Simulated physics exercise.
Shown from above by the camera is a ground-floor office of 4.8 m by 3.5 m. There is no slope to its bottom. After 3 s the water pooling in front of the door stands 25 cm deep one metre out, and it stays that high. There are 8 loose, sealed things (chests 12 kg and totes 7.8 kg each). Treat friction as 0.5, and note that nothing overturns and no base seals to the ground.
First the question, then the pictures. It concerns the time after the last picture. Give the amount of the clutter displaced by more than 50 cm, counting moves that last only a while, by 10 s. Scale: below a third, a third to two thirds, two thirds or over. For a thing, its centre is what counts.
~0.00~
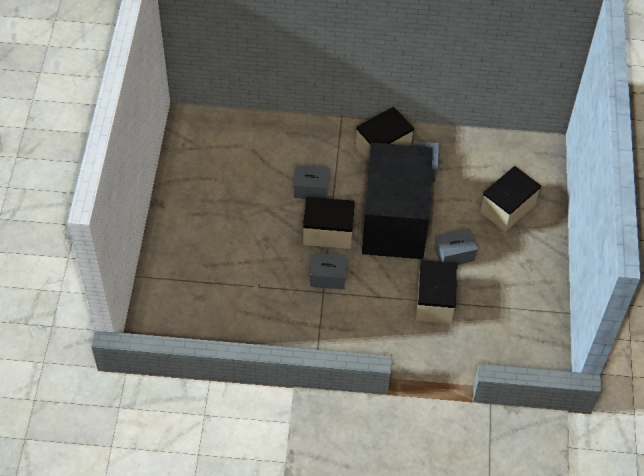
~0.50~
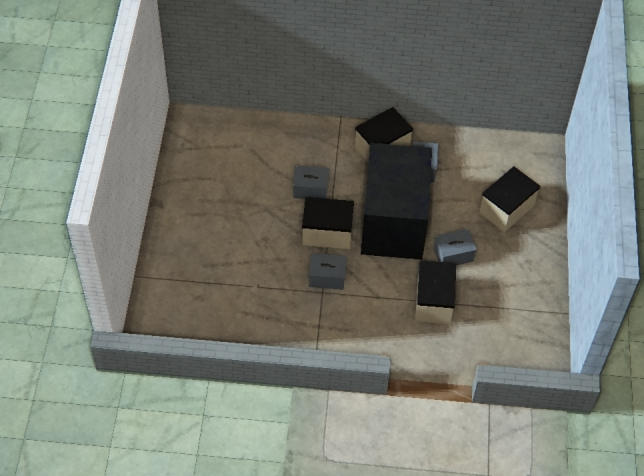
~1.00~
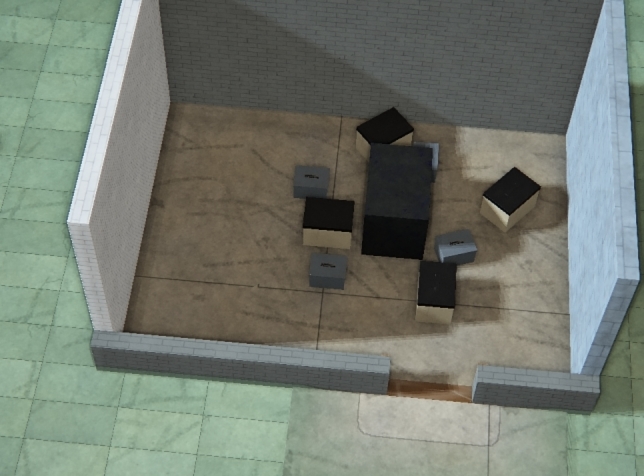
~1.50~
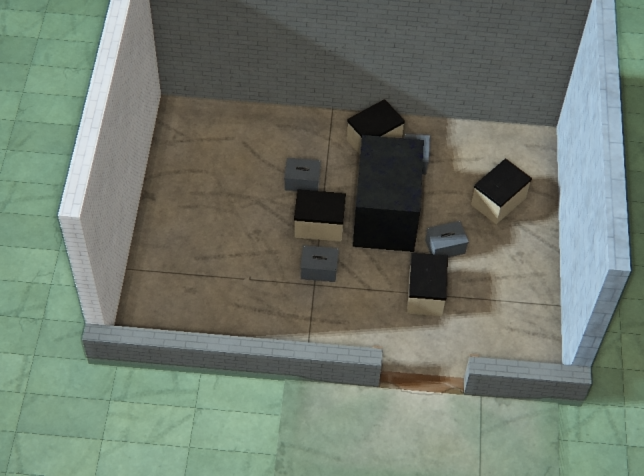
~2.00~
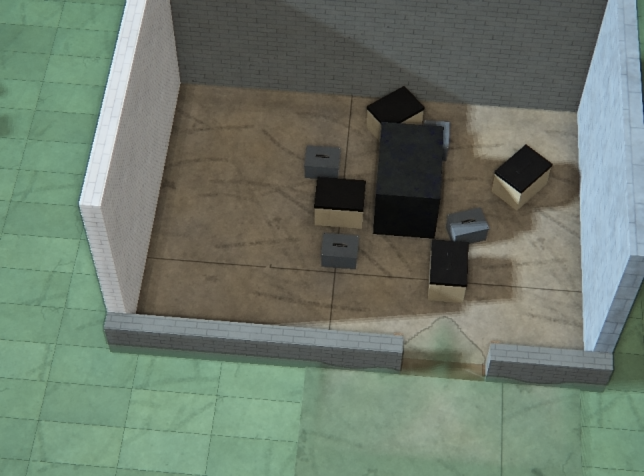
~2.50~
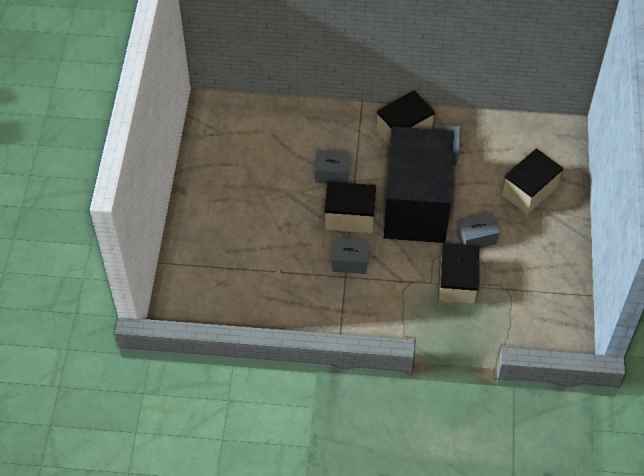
On that scale, two thirds or over.
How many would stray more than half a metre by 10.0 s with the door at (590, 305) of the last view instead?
Then 3.
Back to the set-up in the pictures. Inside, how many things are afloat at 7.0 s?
Count: 3.
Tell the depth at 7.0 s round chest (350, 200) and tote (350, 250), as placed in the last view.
Depth approx. 3 cm / 4 cm.
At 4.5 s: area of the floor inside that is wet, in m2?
Somewhere around 8.0 m2, roughly.
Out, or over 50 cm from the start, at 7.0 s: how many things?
The answer is 4.
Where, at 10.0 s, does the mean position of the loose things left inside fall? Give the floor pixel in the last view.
Centred roughly on (315, 168).
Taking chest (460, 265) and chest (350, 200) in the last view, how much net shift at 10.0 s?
First 250 cm, then 50 cm.
After 3.5 s 0 of 8 are over 50 cm from their spots; 0 afloat.
After 4.5 s 1 of 8 are over 50 cm from their spots; 1 afloat.
After 7.0 s 4 of 8 are over 50 cm from their spots; 3 afloat.
After 10.0 s 7 of 8 are over 50 cm from their spots, and 7 have been at some point; 6 afloat.
